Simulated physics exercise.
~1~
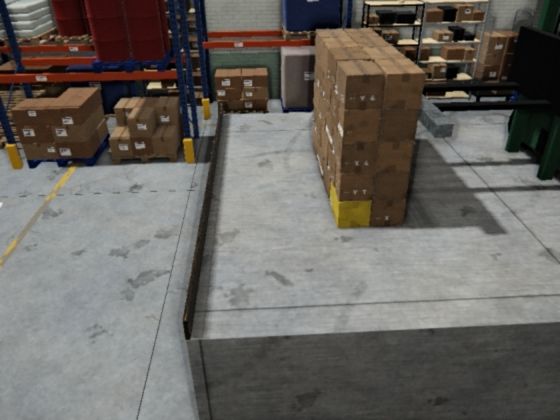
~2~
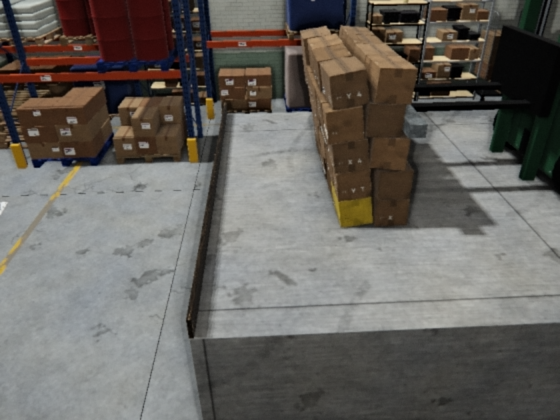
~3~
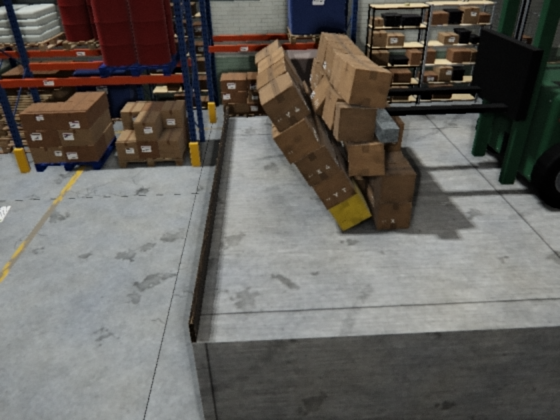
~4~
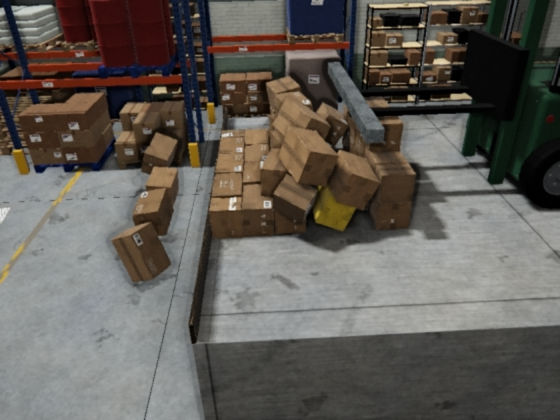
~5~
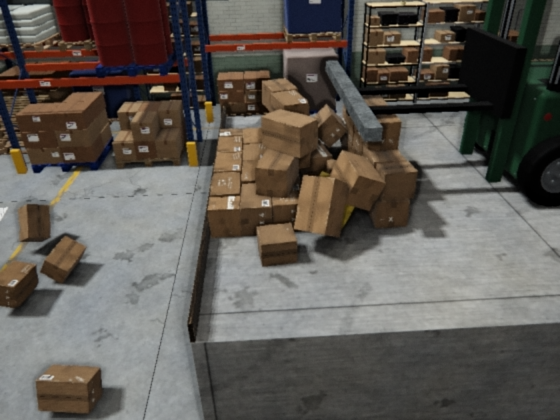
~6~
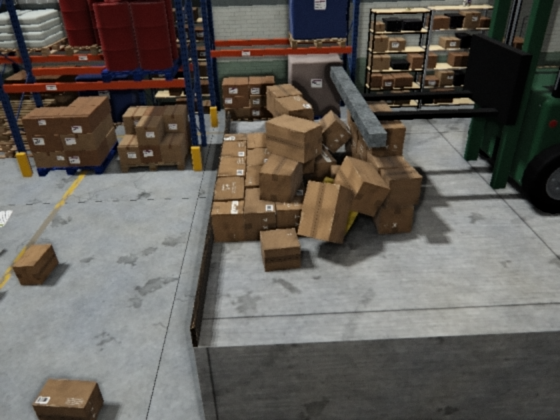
Green forklift with a beam pushing a tall carton stack leftward on a raised deck, toppling it into a heap as a few boxes tumble over the edge.
